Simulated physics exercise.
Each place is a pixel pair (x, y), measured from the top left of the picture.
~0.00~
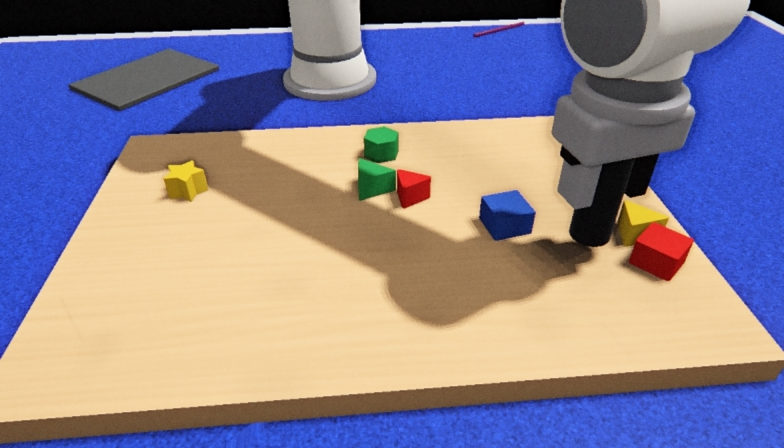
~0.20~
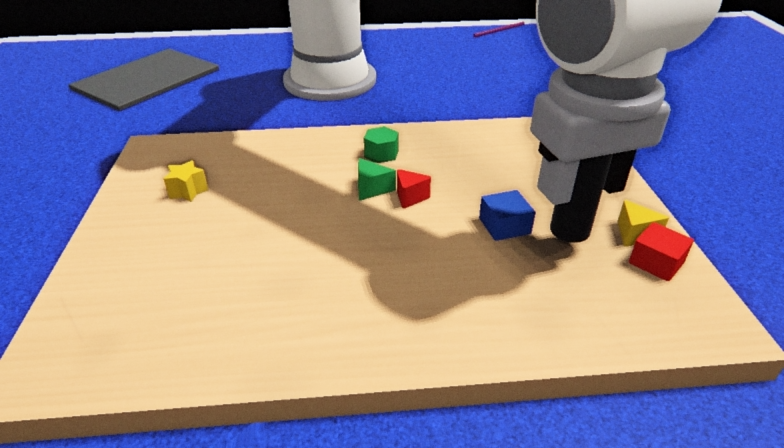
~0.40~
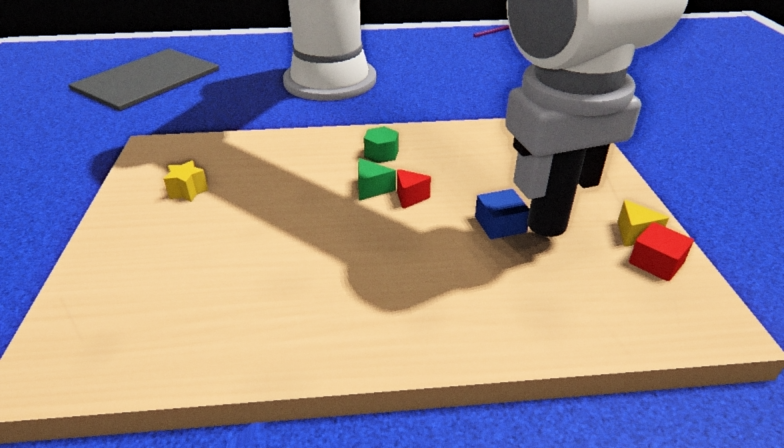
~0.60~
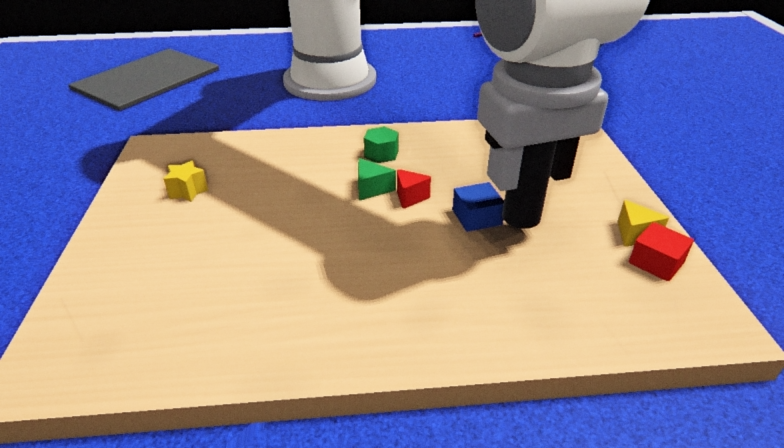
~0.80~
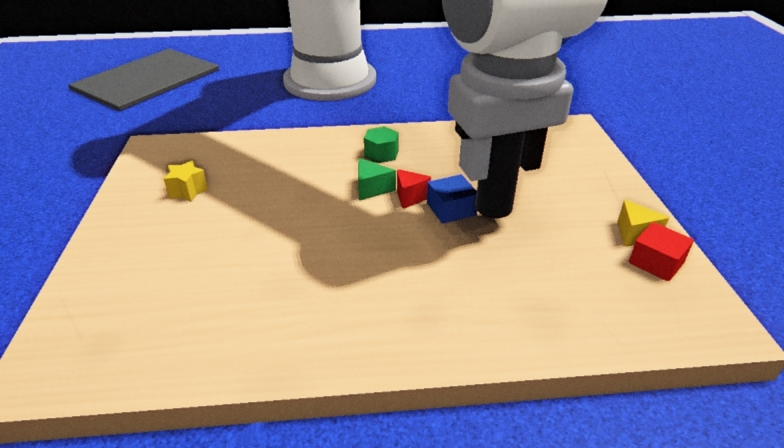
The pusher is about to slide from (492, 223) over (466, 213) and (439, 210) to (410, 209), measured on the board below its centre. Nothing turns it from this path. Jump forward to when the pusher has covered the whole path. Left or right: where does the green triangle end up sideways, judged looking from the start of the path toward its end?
Its sideways move is to the right.
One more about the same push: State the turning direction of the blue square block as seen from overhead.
Viewed from above: Anti-clockwise.
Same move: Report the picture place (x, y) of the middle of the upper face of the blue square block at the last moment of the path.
I think it will end close to (373, 184).
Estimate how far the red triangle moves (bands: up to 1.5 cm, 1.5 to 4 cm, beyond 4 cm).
Long: Over 4 cm.
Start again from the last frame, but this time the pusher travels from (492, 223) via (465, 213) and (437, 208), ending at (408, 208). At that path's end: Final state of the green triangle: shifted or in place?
Once the pusher is done, the green triangle is in a new spot.
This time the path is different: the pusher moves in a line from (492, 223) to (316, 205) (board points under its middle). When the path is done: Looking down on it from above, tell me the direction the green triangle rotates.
Seen from above, its turn is clockwise.
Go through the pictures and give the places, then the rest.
Tip of the pusher (589, 235), middles of tops, green triangle (371, 169), red triangle (411, 177), blue square block (508, 204), in the first picture.
Pusher (570, 231), nothing pushed, in the second picture.
Pusher (547, 225), blue square block (504, 202), in the third picture.
Pusher (521, 218), blue square block (480, 195), in the fourth picture.
Pusher (494, 208), green triangle (371, 169), red triangle (411, 177), blue square block (453, 187), in the fifth picture.
What follows on the original path. Halfway along, pusher (454, 195); green triangle (359, 165), turned 25° anticlockwise; red triangle (382, 170), turned 50° clockwise; blue square block (415, 182), turned 30° anticlockwise.
At the end, pusher (411, 195); green triangle (346, 159), turned 15° clockwise; red triangle (351, 171), turned 90° clockwise; blue square block (373, 184), turned 50° anticlockwise.
